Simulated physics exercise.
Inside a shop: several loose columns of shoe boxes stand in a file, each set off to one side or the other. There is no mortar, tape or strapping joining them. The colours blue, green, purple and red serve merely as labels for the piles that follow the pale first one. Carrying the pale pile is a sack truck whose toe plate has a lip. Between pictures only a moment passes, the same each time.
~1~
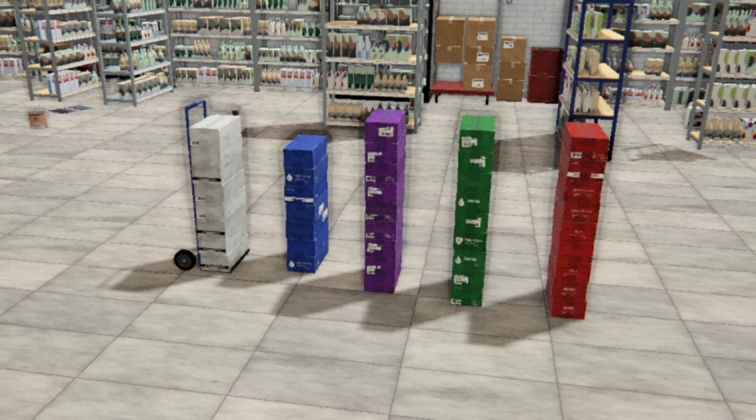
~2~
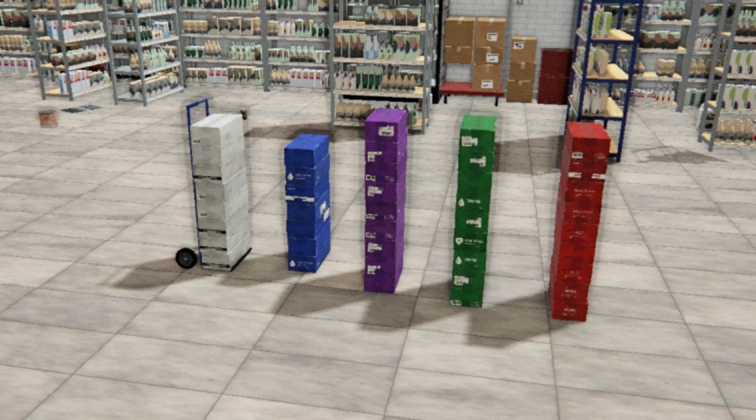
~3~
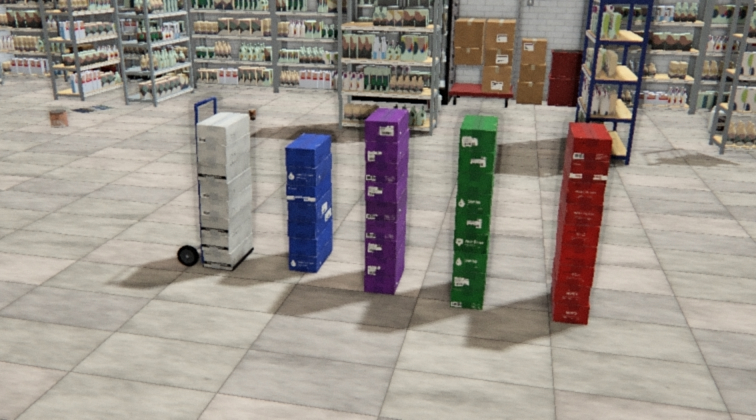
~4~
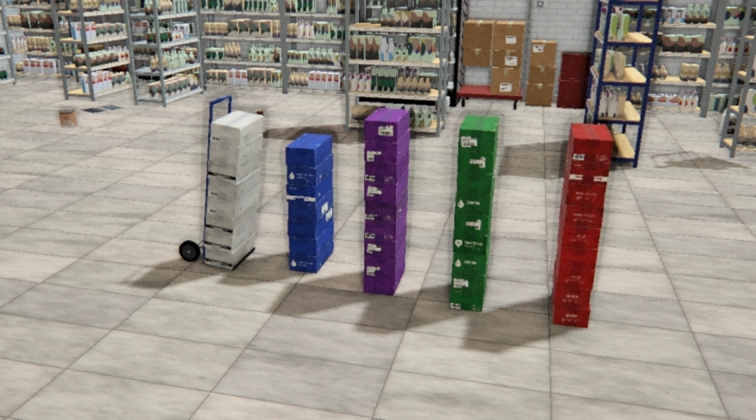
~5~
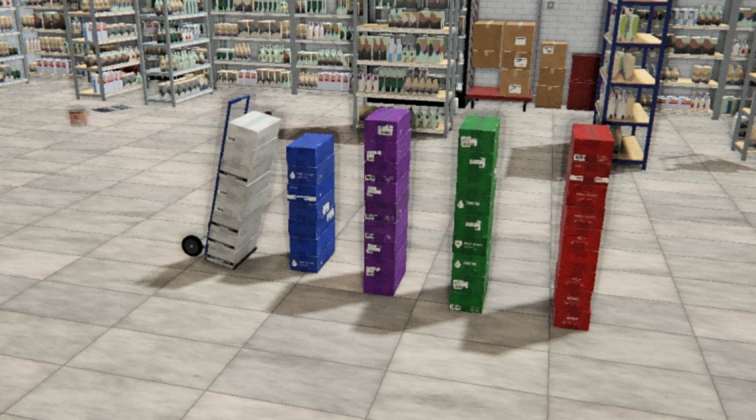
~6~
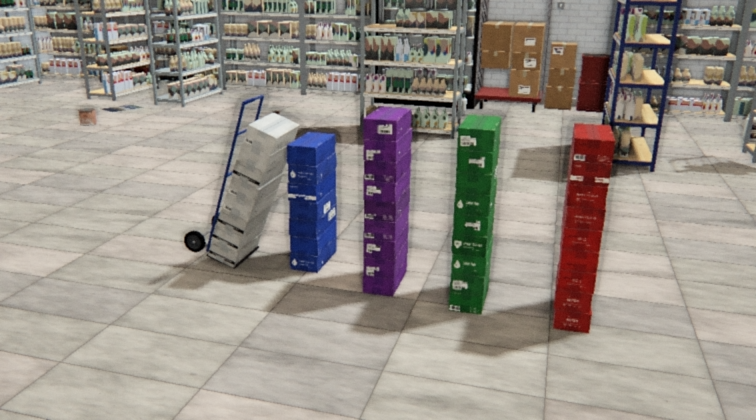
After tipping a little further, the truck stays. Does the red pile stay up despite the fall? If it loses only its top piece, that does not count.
No, it is wrecked.
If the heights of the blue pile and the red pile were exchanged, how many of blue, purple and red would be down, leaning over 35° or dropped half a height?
Once things settle, you'd count blue 9, purple 9, red 5 down.
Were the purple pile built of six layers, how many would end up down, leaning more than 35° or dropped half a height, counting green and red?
For green the count is 9, and for red it is 9.
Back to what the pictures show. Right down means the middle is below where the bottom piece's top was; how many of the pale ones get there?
4, all in all.
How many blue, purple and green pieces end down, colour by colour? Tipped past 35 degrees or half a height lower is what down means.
Count per pile - blue: 7; purple: 8; green: 8.
Just after the last frame, 8 of the pale pile down; none of the 9 red boxes down (7 of 34 in all colours); top red box unmoved; top blue box tilted clearly, about its own height lower.
A moment on, 8 of the pale pile down; 1 of the 9 red boxes down (24 of 34 in all colours); top red box tilted clearly, half its height lower; top blue box on its side.
When it is over, 8 of the pale pile down; 8 of the 9 red boxes down (31 of 34 in all colours); top red box upside down; top blue box upside down. In pixels of the last frame, middles, top blue box near (511, 261).
